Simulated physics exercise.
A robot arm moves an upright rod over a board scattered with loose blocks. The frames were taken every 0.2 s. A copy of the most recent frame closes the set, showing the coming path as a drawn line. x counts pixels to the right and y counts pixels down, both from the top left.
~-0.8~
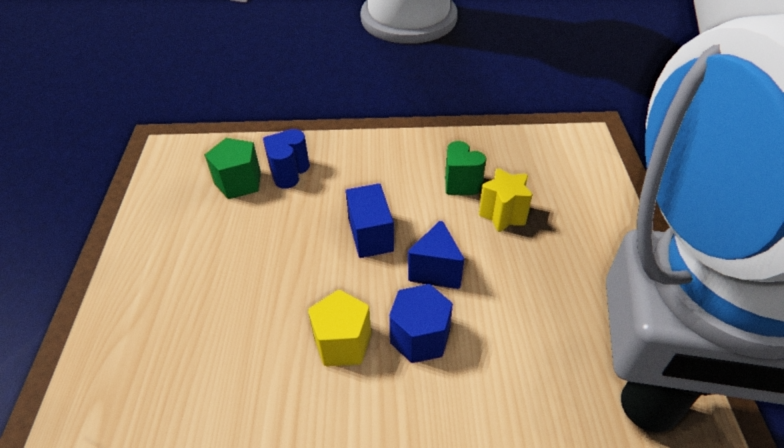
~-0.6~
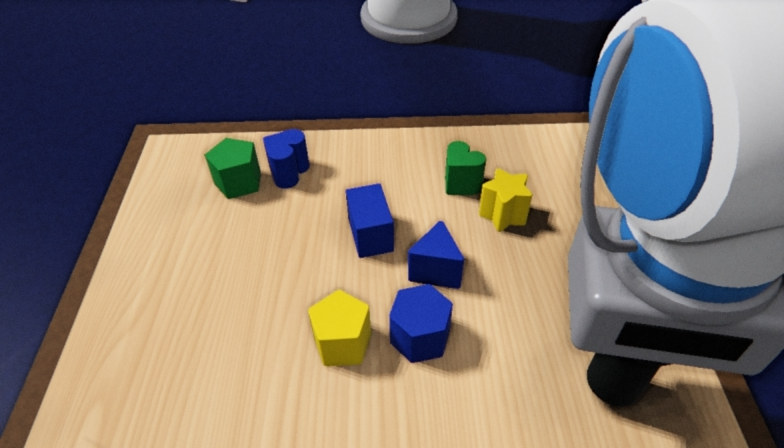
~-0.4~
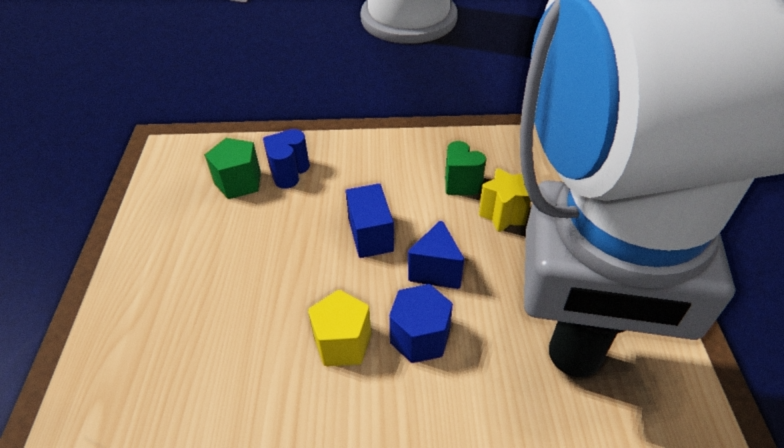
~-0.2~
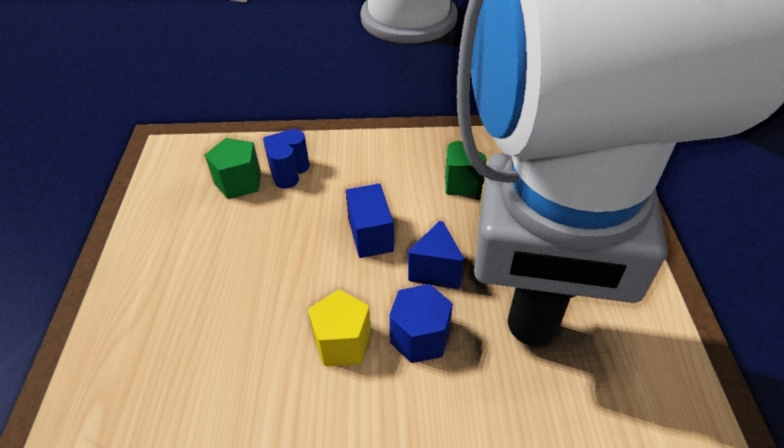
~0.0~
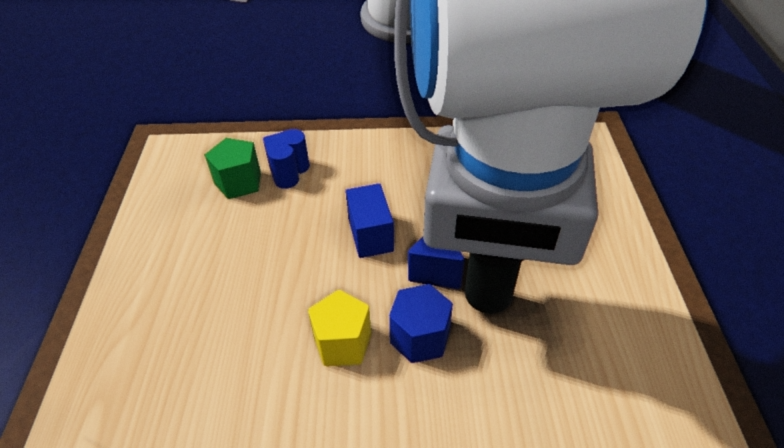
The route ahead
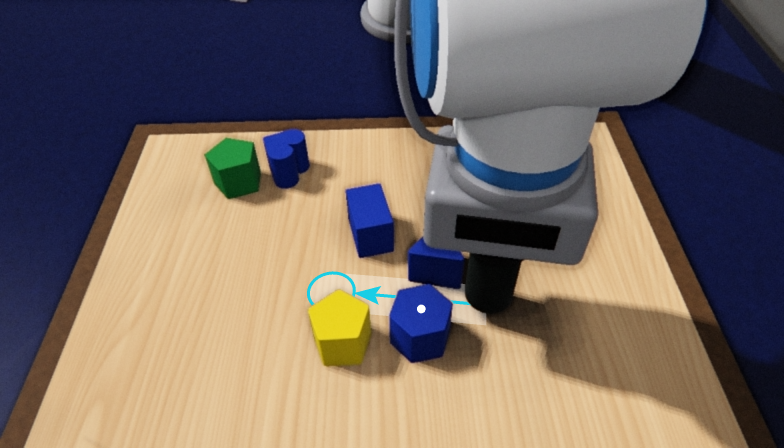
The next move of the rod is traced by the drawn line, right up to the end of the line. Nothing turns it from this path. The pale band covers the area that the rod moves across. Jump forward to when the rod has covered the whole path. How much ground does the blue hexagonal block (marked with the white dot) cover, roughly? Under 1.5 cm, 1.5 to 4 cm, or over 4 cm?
Offset: Below 1.5 cm.
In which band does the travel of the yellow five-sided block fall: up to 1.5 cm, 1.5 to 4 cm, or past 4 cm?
Movement: Under 1.5 cm.
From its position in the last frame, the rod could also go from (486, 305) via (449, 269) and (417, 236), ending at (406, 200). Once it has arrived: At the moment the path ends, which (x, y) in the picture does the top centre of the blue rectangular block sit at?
Expect it around (325, 198).
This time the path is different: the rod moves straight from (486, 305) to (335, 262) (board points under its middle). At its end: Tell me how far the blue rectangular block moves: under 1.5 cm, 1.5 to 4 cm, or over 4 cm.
Of the three bands, it's 1.5 to 4 cm.
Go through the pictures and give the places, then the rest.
In the first picture, rod tip (649, 406); block tops, yellow five-sided block (339, 315); blue rectangular block (369, 205); blue hexagonal block (421, 309); blue triangular block (438, 243).
In the second picture, rod (614, 381); blocks unchanged.
In the third picture, rod (575, 354); blocks unchanged.
In the fourth picture, rod (532, 325); blocks unchanged.
In the fifth picture, rod (488, 294); yellow five-sided block (339, 315); blue rectangular block (369, 205); blue hexagonal block (421, 309); blue triangular block partly hidden.
Path on the board, from (486, 305) directly to (331, 291); the dot is on the blue hexagonal block.
On the path given first. One third of the way, rod (434, 289); blue hexagonal block (413, 311), turned 20° anticlockwise; blue triangular block (417, 231), turned 40° clockwise.
Two thirds of the way, rod (381, 285); blue rectangular block (367, 198), turned 15° anticlockwise; blue hexagonal block (406, 314), turned 35° anticlockwise; blue triangular block (406, 231), turned 95° clockwise.
At the end, rod (330, 280); yellow five-sided block in place; blue rectangular block (367, 198), turned 15° anticlockwise; blue hexagonal block (406, 314), turned 35° anticlockwise; blue triangular block (406, 231), turned 95° clockwise.
